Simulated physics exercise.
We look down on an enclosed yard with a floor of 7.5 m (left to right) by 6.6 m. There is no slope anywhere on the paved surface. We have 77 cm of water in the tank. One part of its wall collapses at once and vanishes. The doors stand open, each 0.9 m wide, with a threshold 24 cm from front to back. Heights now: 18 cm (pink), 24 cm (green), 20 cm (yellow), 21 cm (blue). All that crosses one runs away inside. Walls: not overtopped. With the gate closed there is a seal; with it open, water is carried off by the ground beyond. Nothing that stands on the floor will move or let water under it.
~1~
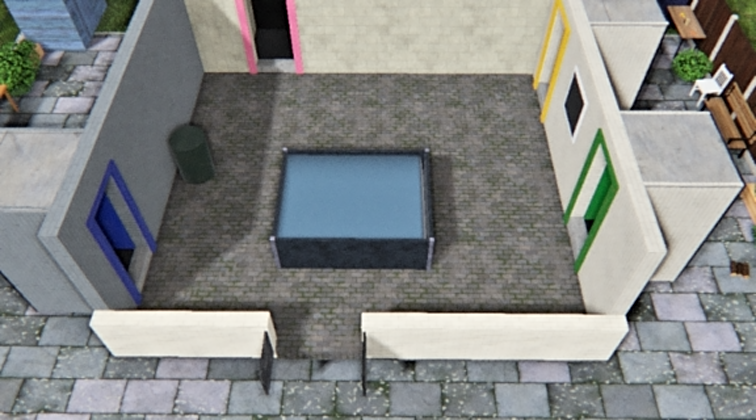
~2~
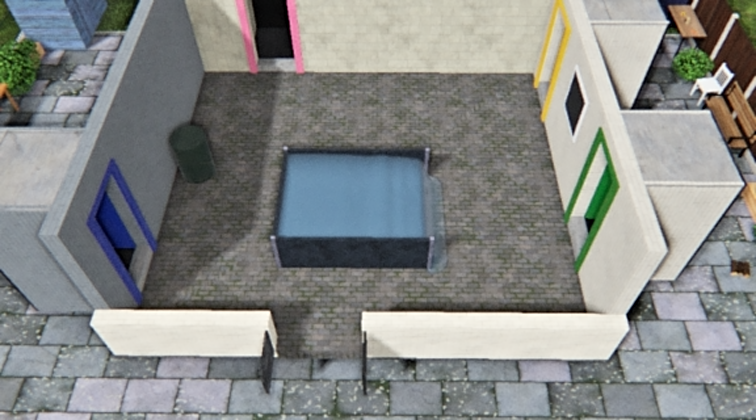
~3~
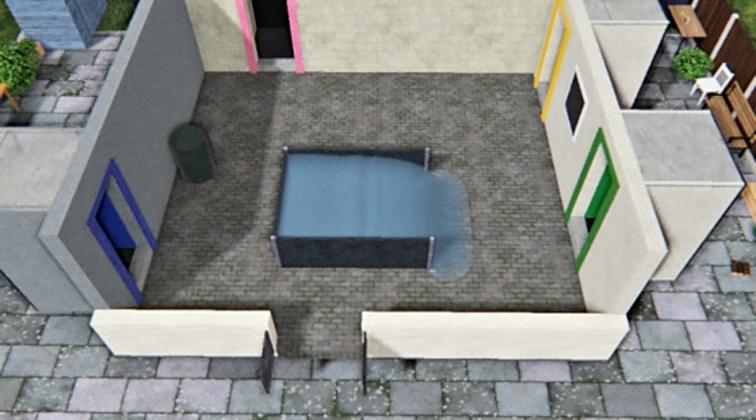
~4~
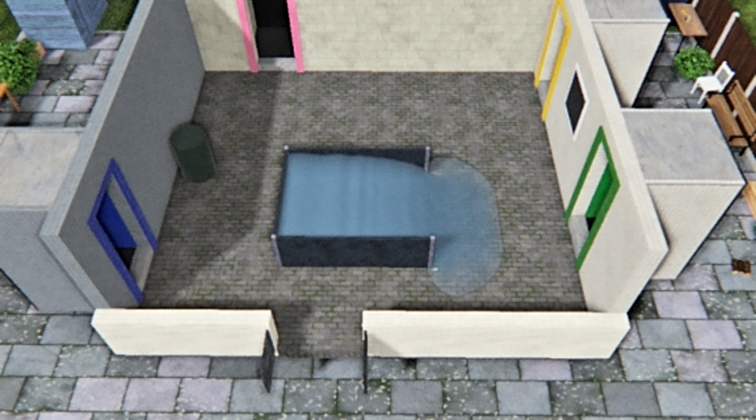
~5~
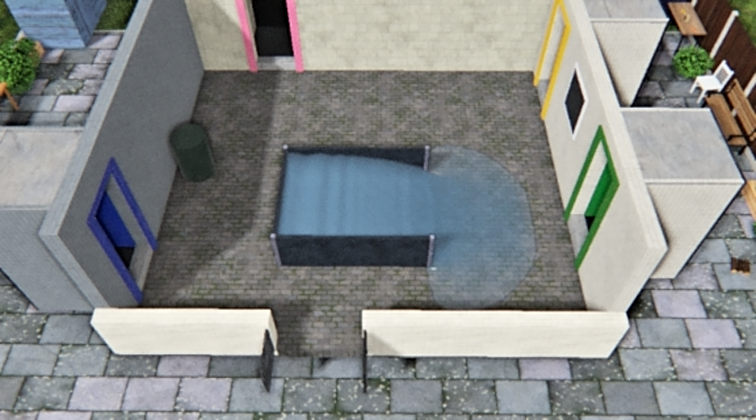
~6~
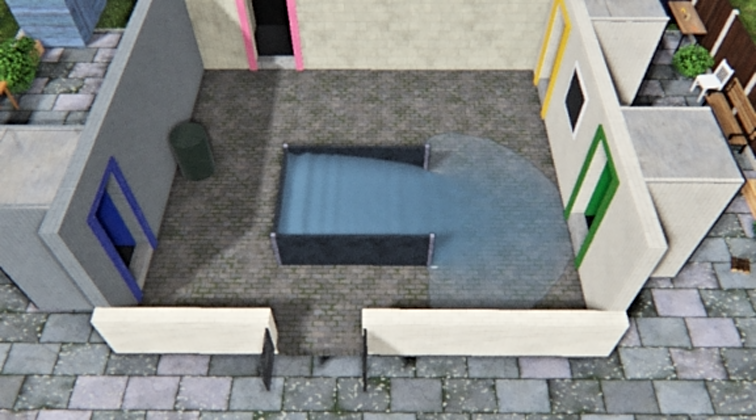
In a walled, paved yard, the right side of a raised water tank vanished, and water poured out through the gap, spreading in a widening, rounded sheet across the floor toward the green door.
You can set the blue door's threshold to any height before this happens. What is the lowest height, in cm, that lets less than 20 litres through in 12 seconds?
About 13 cm.
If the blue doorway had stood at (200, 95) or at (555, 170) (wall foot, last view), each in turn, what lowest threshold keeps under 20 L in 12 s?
About 11.0 cm, then about 30 cm.
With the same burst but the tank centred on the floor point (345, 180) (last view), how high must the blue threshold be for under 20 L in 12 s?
It must be around 11.5 cm tall.
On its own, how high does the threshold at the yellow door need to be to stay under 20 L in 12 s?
At yellow, roughly 15 cm.
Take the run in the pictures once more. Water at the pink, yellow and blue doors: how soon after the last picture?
Arrival times - pink: 3.6 s; yellow: 0.9 s; blue: 4.0 s.
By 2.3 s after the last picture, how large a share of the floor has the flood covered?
Some 35 per cent is wet.
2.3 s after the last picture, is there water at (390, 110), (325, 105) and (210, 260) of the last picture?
So the three spots come out spared, spared, spared, in that order.
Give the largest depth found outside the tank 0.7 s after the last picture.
It gets to close to 45 centimetres there.
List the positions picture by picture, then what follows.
The first frame shows still water, 77 cm deep, in the tank at (354, 195); the blue door at (128, 242) is dry.
In the second frame, the front is at (441, 265), 0.2 m from the gap at (426, 213); 0.4 m2 of floor is wet, 77 cm left at the back.
In the third frame, the gap is at (426, 214), the front 0.8 m out at (469, 243); the back of the tank holds 77 cm.
In the fourth frame, water pours out at (426, 214) and has run 1.3 m, to (499, 256); about 11 cm deep outside, 77 cm at the back.
In the fifth frame, the gap is at (426, 214), the front 1.9 m out at (530, 225); the back of the tank holds 75 cm.
In the sixth frame, the front is at (569, 238), 2.6 m from the gap at (426, 213); 8.0 m2 of floor is wet, 67 cm left at the back; the blue door at (128, 238), 5.0 m from the gap, is still 4.9 m from the nearest water.
Then, 0.7 s after the last picture water covers 25 % of the floor, deepest (45 cm) near (560, 211); it has not reached the blue door.
Then, 2.3 s after the last picture water covers 35 % of the floor, deepest (40 cm) near (585, 325); it has not reached the blue door.
Then, 11.3 s after the last picture water covers 100 % of the floor, deepest (14 cm) near (323, 77); 10 cm at the blue door, 0 litres in over its 21 cm threshold.
At the blue door as built, the water peaked near 19 cm, 4.5 s after the last picture.
Run again over the same 12 s with other heights there, 30 litres in over 12 cm, 13 litres over 14 cm. The limit of 20 litres is kept from about 13 cm up.
